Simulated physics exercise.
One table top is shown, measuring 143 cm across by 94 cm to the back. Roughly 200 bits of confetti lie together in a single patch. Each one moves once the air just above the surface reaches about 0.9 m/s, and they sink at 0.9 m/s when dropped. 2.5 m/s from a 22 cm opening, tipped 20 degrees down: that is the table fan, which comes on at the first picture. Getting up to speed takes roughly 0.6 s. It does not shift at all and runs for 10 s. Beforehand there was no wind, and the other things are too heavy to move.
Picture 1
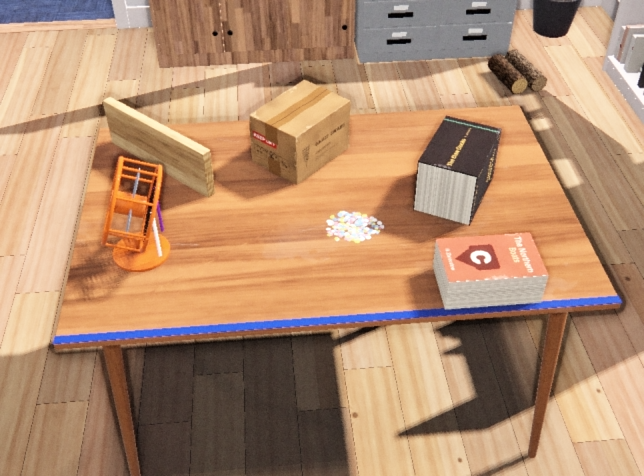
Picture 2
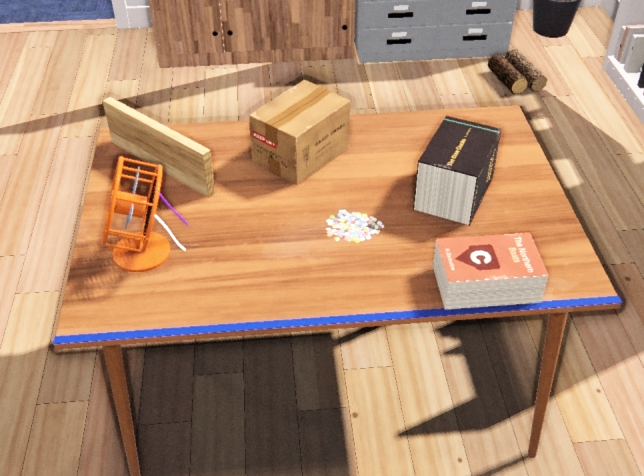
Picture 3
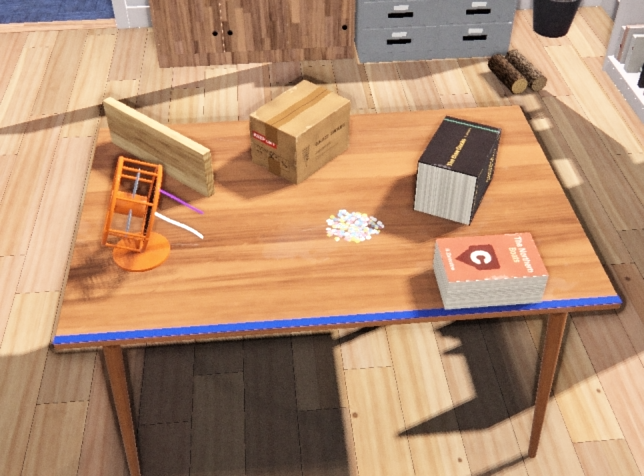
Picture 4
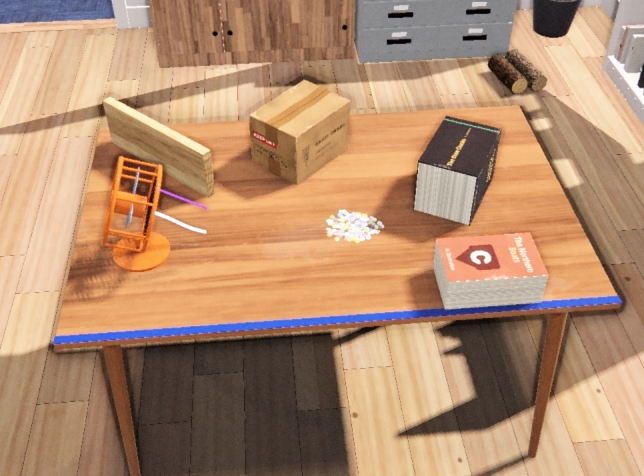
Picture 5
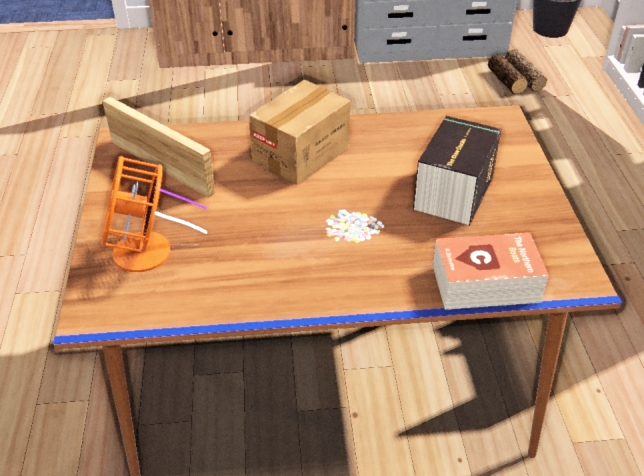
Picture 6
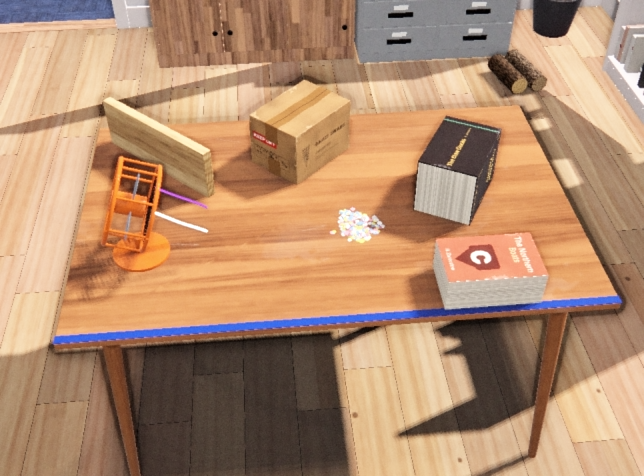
A wooden table with a blue front edge stands on a plank floor, seen from above and in front, with cabinets behind. An orange fan and a wooden board sit at left, a cardboard box at the back, a dark book and an orange-covered one at right, and pale confetti in the middle. The fan's purple and white streamers swing out rightward, then some confetti shifts slightly right, the camera still.
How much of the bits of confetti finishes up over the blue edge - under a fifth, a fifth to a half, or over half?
Under a fifth.
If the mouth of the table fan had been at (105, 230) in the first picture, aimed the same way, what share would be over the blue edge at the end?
I'd expect close to 0 per cent.
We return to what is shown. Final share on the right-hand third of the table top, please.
It comes out near 4 in a hundred.
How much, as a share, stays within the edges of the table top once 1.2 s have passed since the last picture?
Estimate: Around 20 percent.
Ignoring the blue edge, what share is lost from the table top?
My best guess is roughly 100 %.
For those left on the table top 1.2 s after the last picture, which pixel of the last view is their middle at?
About (453, 219).
Then, 1.2 s after the last picture, 36 % are on the move or not yet settled, 0 % are over the blue edge; the middle of those still in play is near (453, 219).
Then, 2.4 s after the last picture, 14 % are on the move or not yet settled, 0 % are over the blue edge.
Then, 4.7 s after the last picture, 8 % are on the move or not yet settled, 0 % are over the blue edge.
Then, 9.2 s after the last picture, at the end, 0 % are over the blue edge.
